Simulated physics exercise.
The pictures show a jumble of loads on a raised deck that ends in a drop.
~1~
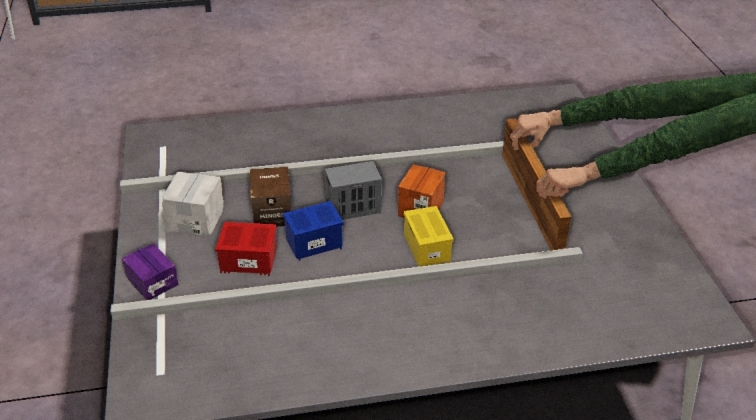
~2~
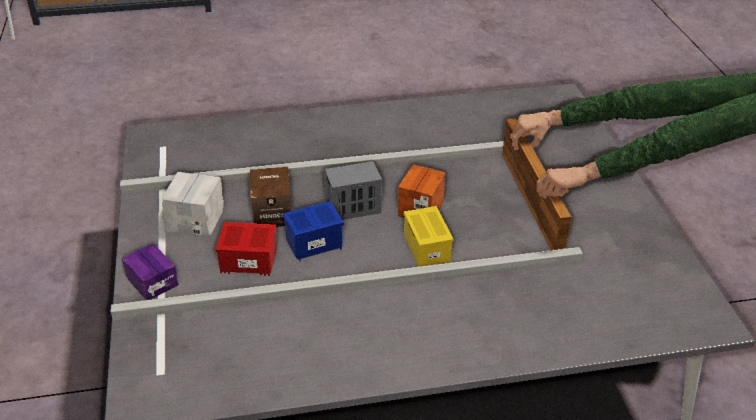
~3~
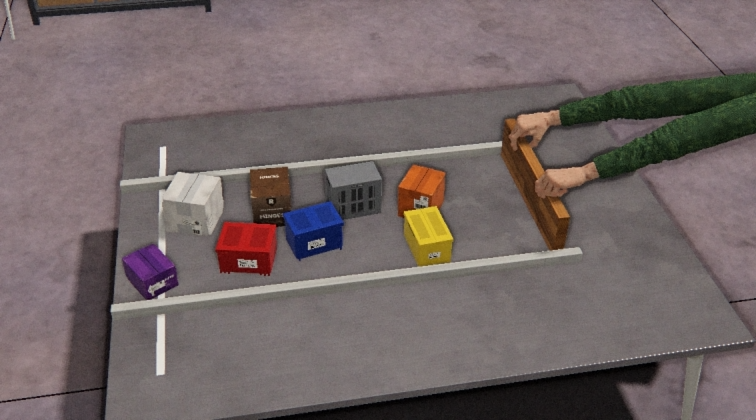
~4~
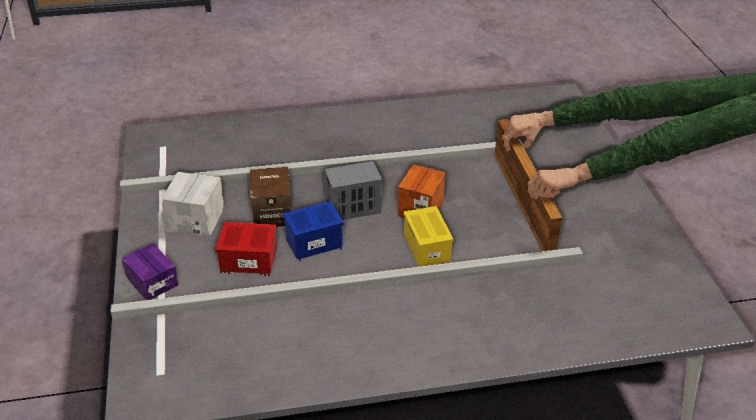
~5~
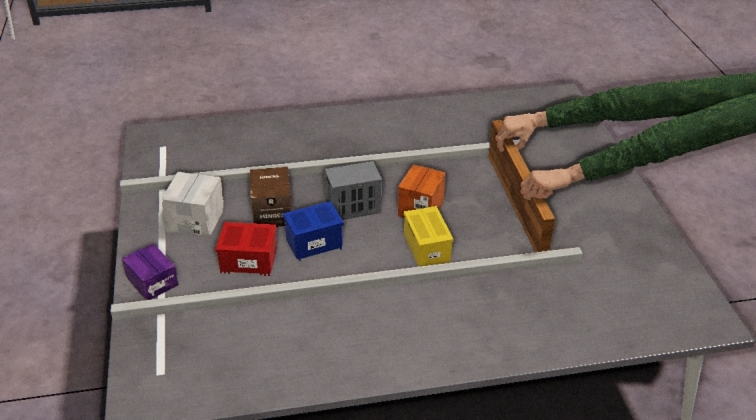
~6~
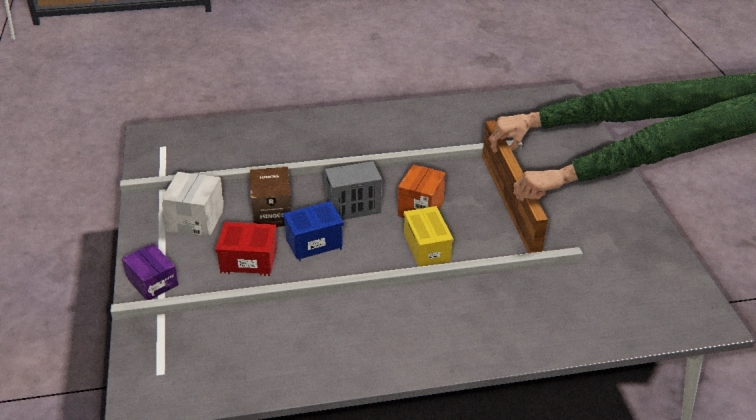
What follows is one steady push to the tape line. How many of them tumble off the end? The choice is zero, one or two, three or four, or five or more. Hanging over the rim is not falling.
Here the number that fall off is five or more.
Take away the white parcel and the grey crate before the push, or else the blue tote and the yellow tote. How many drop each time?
3 in the first case, 3 in the second.
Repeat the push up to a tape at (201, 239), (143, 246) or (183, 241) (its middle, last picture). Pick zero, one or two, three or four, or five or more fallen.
For each place: Three to four; more than four; 3 or 4.
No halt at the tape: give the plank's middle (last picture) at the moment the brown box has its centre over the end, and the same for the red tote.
About (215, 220), and (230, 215) for the other.
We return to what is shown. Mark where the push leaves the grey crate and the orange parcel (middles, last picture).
The grey crate stops around (116, 205); the orange parcel around (141, 233).
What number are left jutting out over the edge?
The number is 1.
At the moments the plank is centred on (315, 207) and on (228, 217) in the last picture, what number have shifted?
At the one place 7, at the other 8.
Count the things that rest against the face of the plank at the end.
In contact: 2.
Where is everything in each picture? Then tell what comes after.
Purple parcel (150, 272); white parcel (193, 204); red tote (248, 249); plank (534, 183); tape (162, 244), in the first picture.
White parcel (193, 204); blue tote (314, 231), in the second picture.
Red tote (248, 249); yellow tote (427, 237), in the third picture.
Purple parcel (150, 272); orange parcel (422, 195), in the fourth picture.
White parcel (193, 204); plank (519, 185), in the fifth picture.
Purple parcel (150, 272); white parcel (193, 204); red tote (248, 249); plank (512, 186); tape (162, 244), in the sixth picture.
Soon after, none off yet; purple parcel at rest near (150, 272); white parcel at rest near (193, 204); red tote at rest near (248, 249).
By the end, the number that fall off is five or more; fallen, blue tote, brown box, red tote, white parcel and purple parcel.
